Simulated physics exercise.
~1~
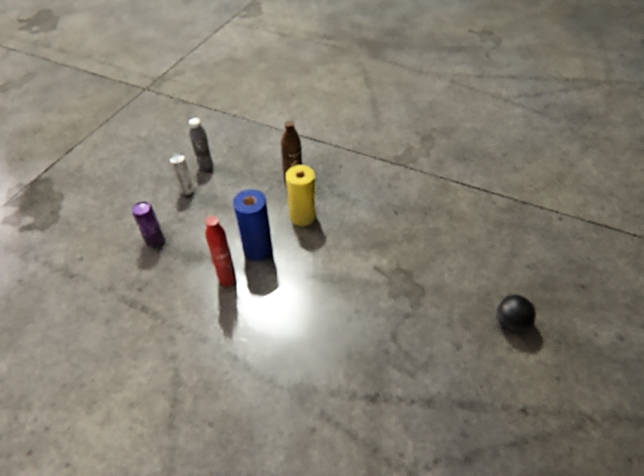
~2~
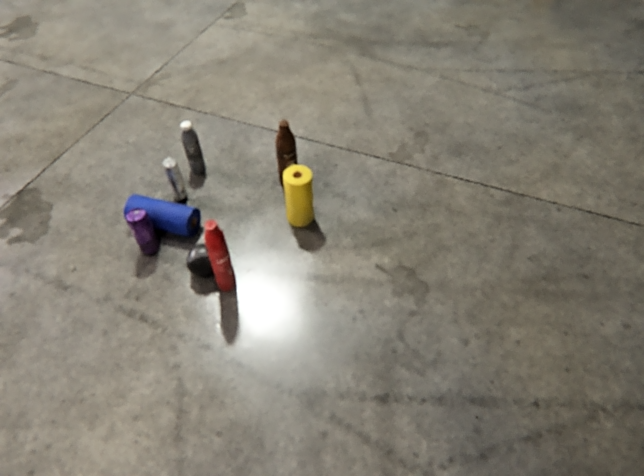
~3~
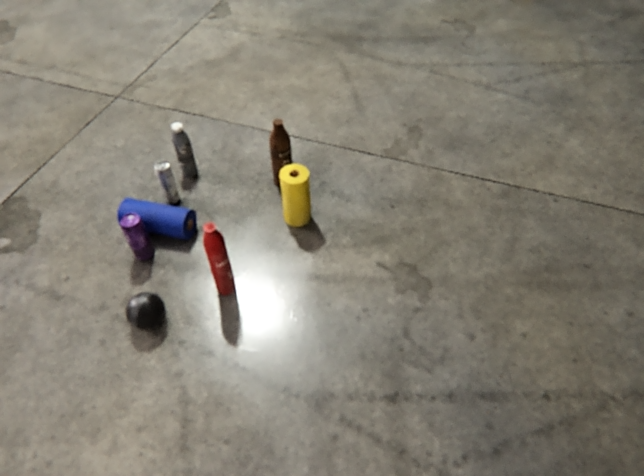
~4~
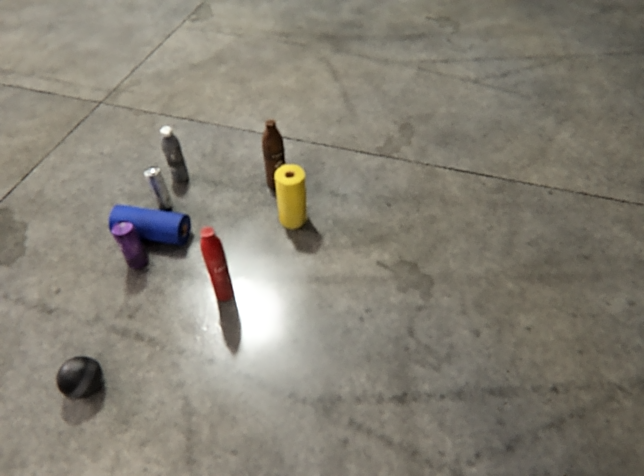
Blue roll toppling onto its side as a black ball rolls left across a concrete floor, the bottles, cans and yellow roll staying upright.
